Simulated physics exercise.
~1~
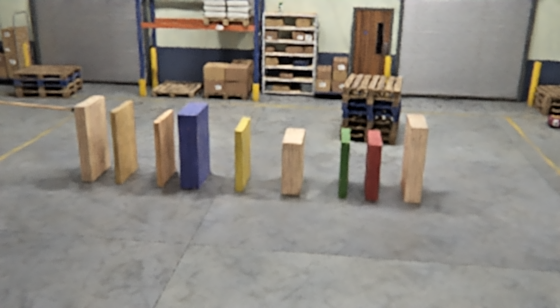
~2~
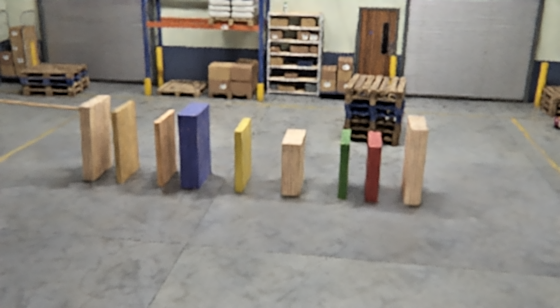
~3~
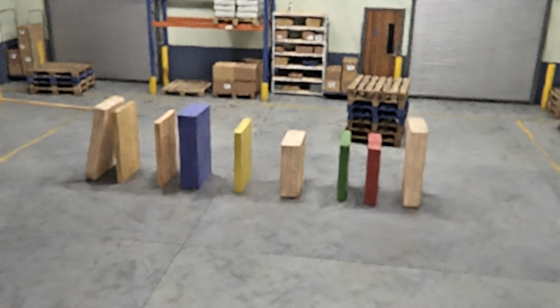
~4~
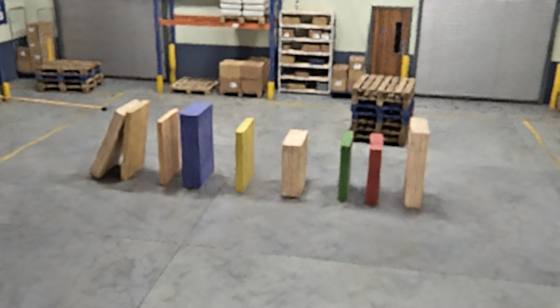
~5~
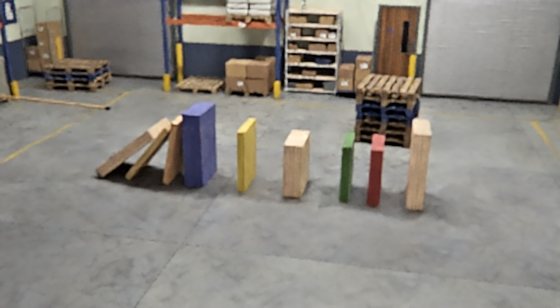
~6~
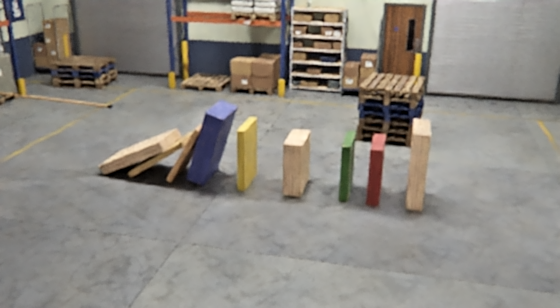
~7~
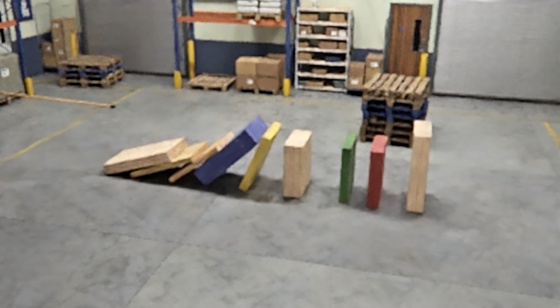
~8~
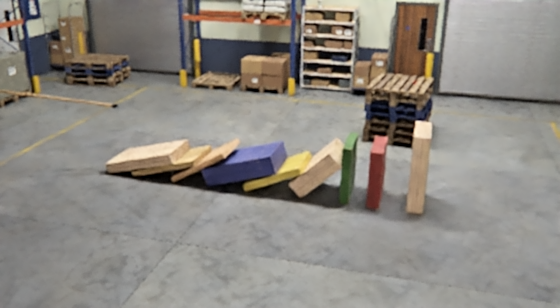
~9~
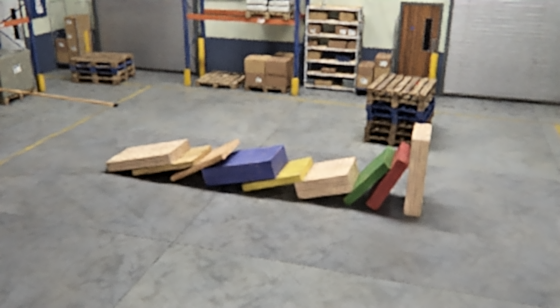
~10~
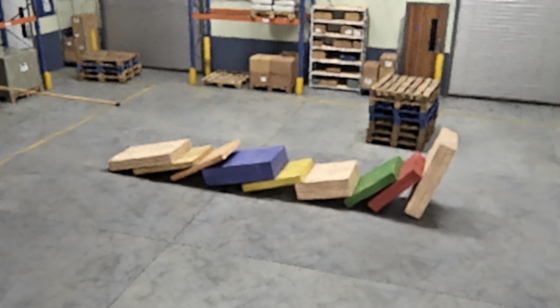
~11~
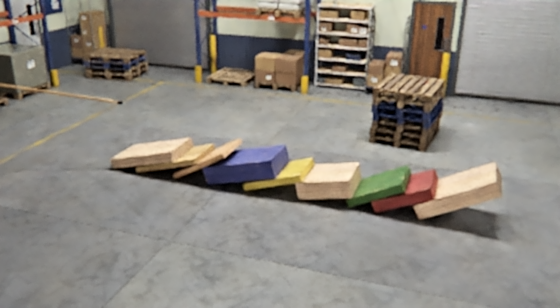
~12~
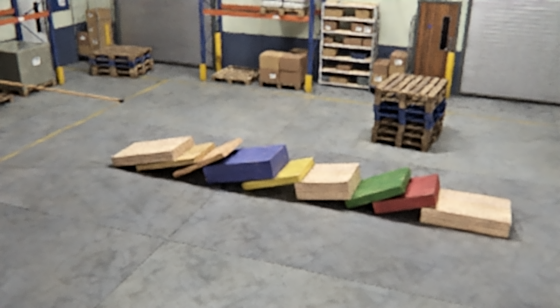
Nine thick wooden boards standing in a warehouse topple one after another from left to right, ending in an overlapping fallen row.
